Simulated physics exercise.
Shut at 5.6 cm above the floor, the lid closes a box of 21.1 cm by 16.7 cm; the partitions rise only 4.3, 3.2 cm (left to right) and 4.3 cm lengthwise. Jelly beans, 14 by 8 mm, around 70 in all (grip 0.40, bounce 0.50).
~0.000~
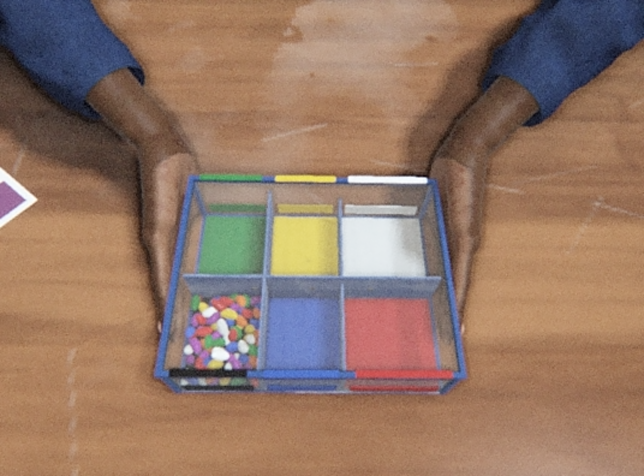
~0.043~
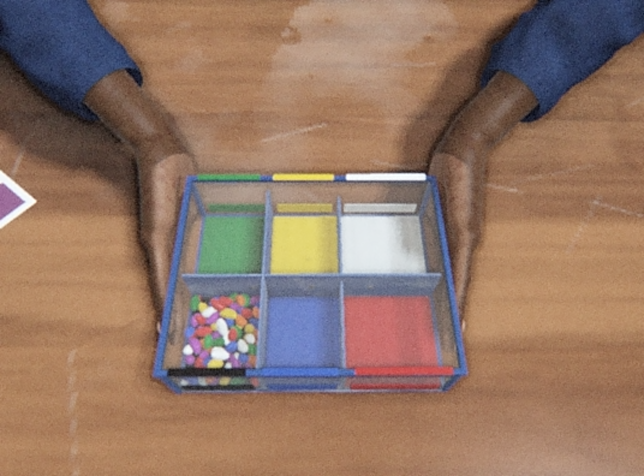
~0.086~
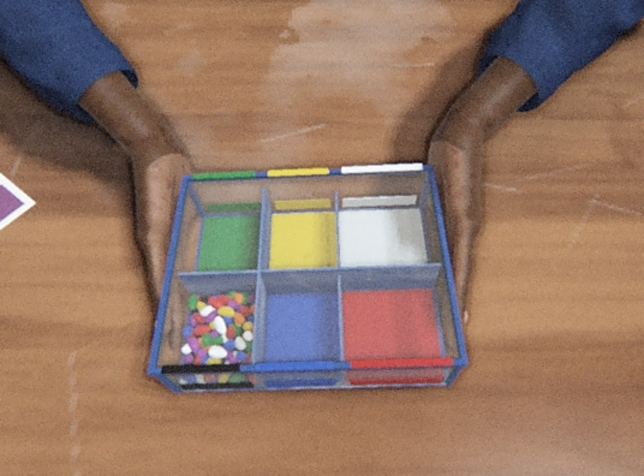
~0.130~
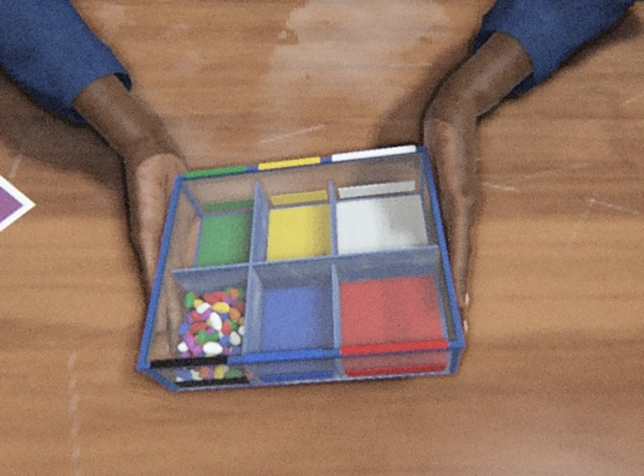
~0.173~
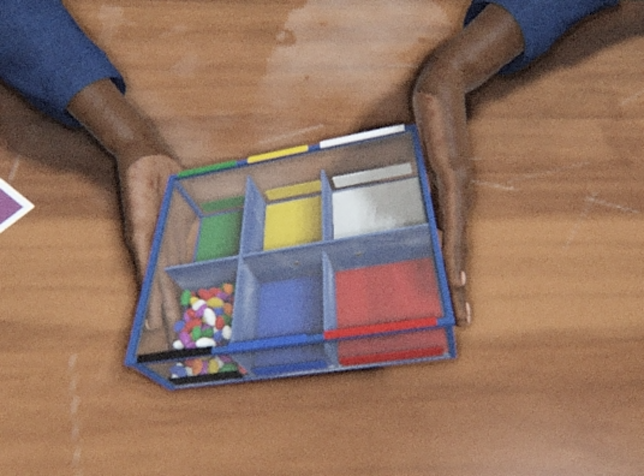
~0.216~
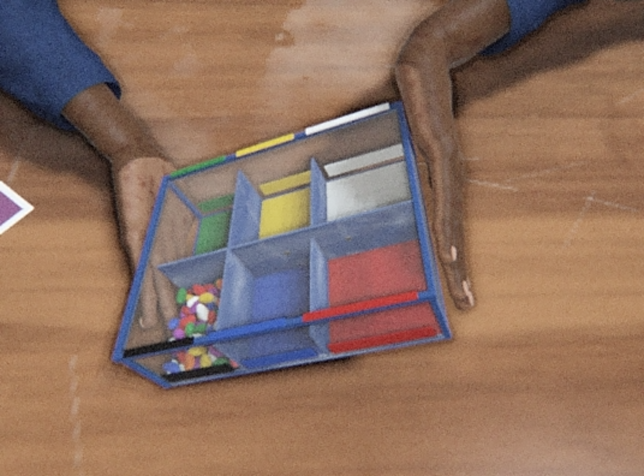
A clear, blue-edged box with colored compartments, one holding mixed jelly beans, sat level between two hands, then was tilted and turned counterclockwise, its right side rising while the beans stayed in their compartment.
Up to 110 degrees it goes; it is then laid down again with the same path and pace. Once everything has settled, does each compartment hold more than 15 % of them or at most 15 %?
Red compartment: At most 15 %; blue compartment: At most 15 %; green compartment: At most 15 %; yellow compartment: At most 15 %; white compartment: At most 15 %; black compartment: More than 15 %.
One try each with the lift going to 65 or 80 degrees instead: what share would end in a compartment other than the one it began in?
Try one gives around 0 %, try two around 0 %.
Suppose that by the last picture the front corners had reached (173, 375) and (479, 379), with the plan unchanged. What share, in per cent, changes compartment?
Near 20 %.
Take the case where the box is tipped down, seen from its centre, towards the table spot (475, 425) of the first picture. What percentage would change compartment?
The share would be about 15 percent.
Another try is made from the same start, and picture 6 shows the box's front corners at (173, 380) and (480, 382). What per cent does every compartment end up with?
Result - red: 10 %; blue: 0 %; green: 0 %; yellow: 0 %; white: 0 %; black: 90 %.
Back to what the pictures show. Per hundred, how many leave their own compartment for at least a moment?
I'd put it at some 5 percent of the pieces.
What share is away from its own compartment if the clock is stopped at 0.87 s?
Reading: Close to 5 %.
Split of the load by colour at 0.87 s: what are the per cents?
Shares - red: 0; blue: 0; green: 5; yellow: 0; white: 0; black: 95.
After 0.87 s, tilt 109 degrees; green 5 %, black 95 %.
After 1.30 s, tilt 47 degrees; green 5 %, black 95 %.
After 1.82 s, tilt 0 degrees; green 5 %, black 95 %.
In the end, at 2.1 s, red 0 %, blue 0 %, green 5 %, yellow 0 %, white 0 %, black 95 %.
